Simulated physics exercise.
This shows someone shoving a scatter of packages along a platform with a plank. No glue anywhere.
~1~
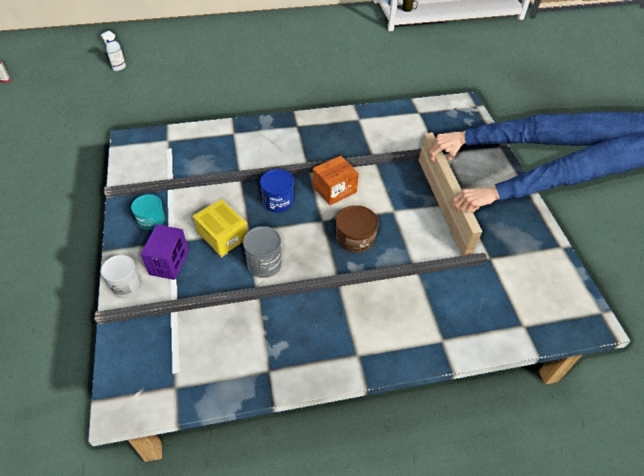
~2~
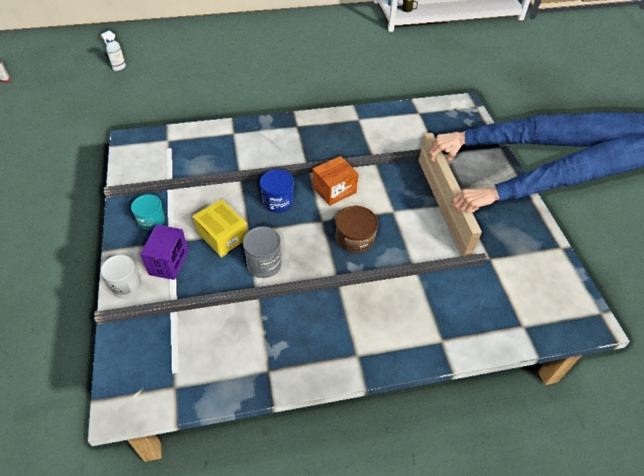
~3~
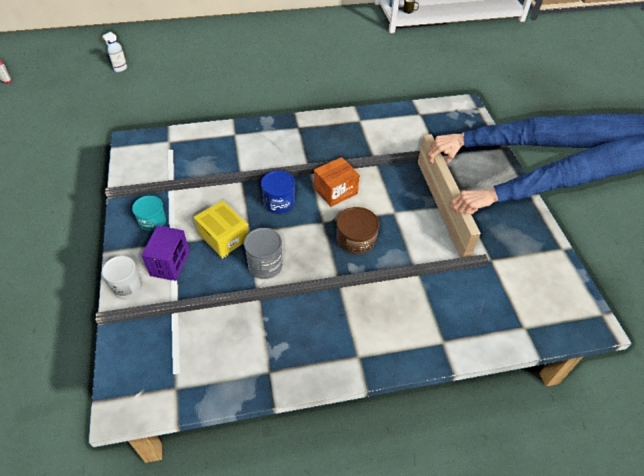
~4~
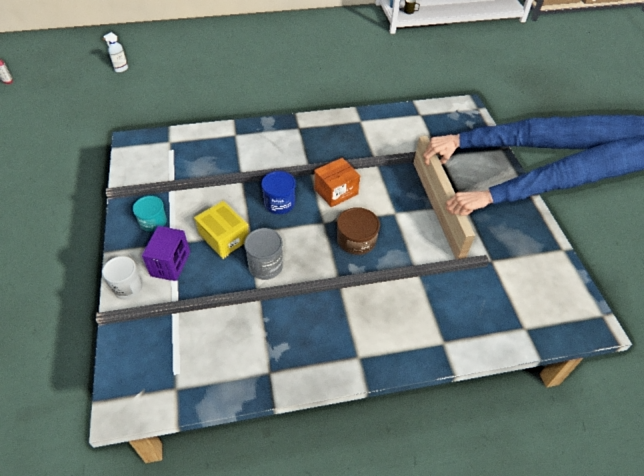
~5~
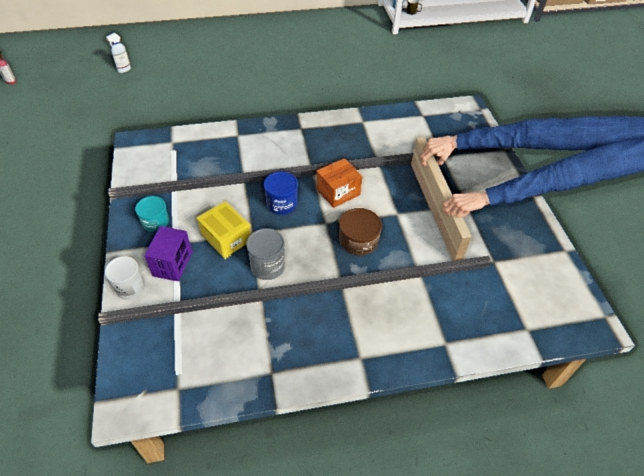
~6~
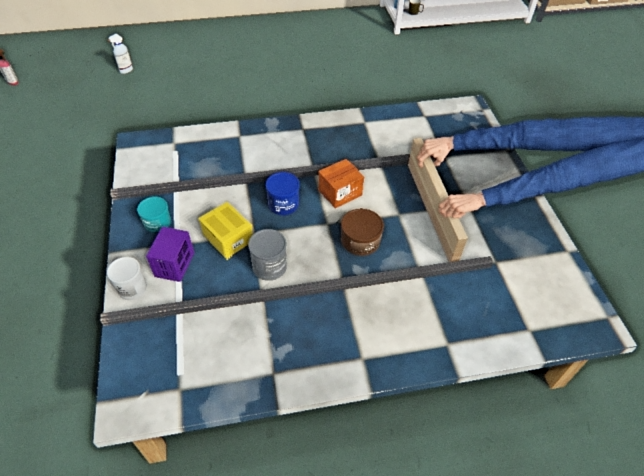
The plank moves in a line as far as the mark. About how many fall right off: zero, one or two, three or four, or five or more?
Outcome: The number that fall off is one or two.
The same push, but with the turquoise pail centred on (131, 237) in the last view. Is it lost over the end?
It falls.
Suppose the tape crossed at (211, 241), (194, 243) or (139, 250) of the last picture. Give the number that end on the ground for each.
In that order 0, 0 and 5.
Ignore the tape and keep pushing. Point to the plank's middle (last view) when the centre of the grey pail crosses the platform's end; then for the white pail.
Near (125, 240) and (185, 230).
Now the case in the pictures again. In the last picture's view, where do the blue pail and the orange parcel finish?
The blue pail stops around (121, 209); the orange parcel around (157, 202).
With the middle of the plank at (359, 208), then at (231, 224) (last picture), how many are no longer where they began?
At the one place 2, at the other 7.
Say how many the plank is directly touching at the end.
That makes 3.
Soon after, none off yet; white pail at rest near (128, 279); turquoise pail at rest near (155, 215); purple crate at rest near (171, 254).
At rest, the number that fall off is one or two; fallen, turquoise pail and white pail.
